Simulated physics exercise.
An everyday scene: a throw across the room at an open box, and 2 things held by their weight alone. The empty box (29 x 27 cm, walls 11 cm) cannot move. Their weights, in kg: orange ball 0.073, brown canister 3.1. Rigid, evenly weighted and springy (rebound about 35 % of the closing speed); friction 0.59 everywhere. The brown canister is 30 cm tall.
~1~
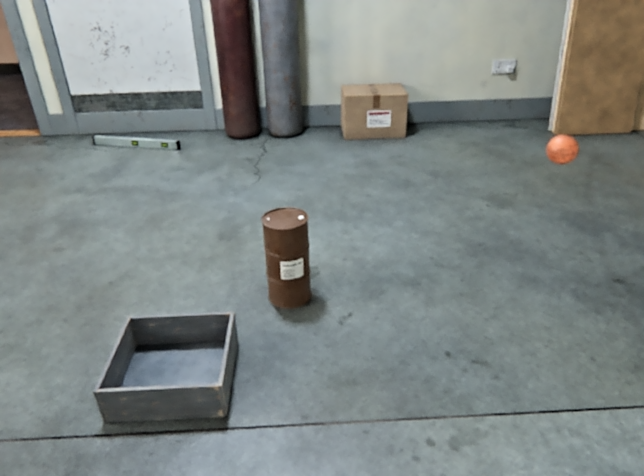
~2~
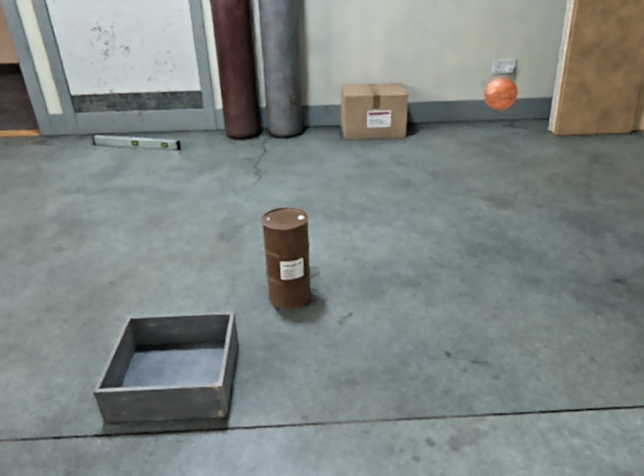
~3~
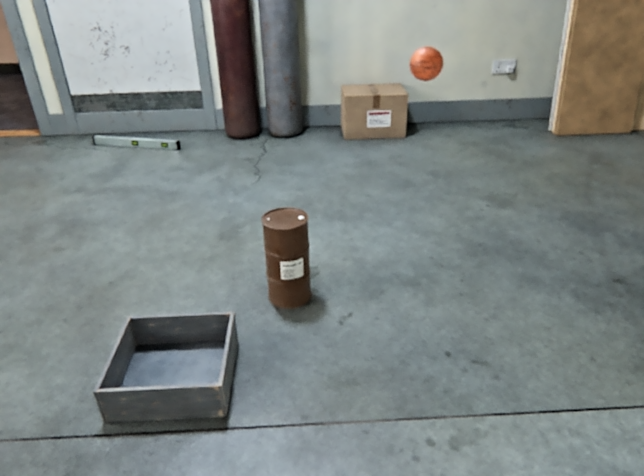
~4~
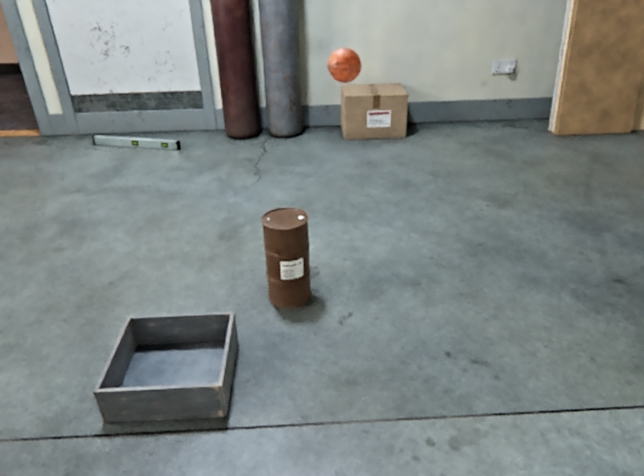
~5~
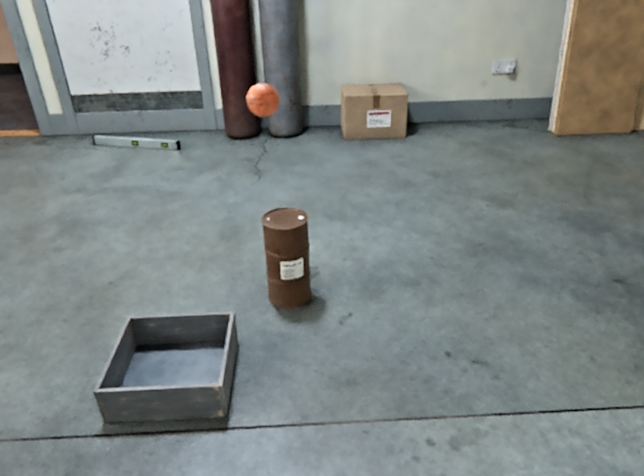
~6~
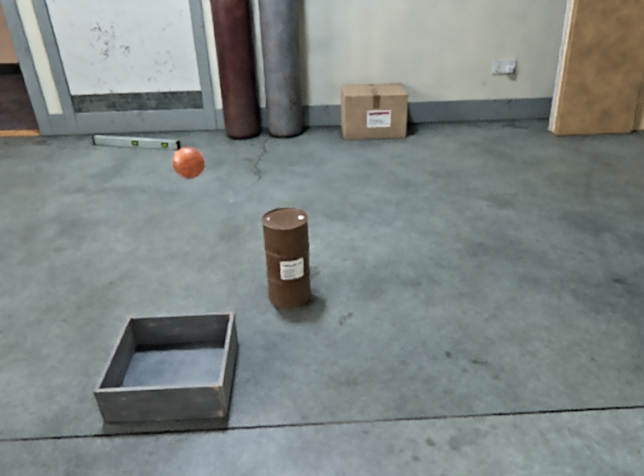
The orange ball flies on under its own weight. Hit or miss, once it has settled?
In the end the ball comes to rest outside.
Then, 0.30 s after the last picture, gap 42 cm.
Then, 0.60 s after the last picture, ball outside, 82 cm from the box's middle.
By the end, ball outside, 106 cm from the box's middle; brown canister in place, give or take 10 cm.
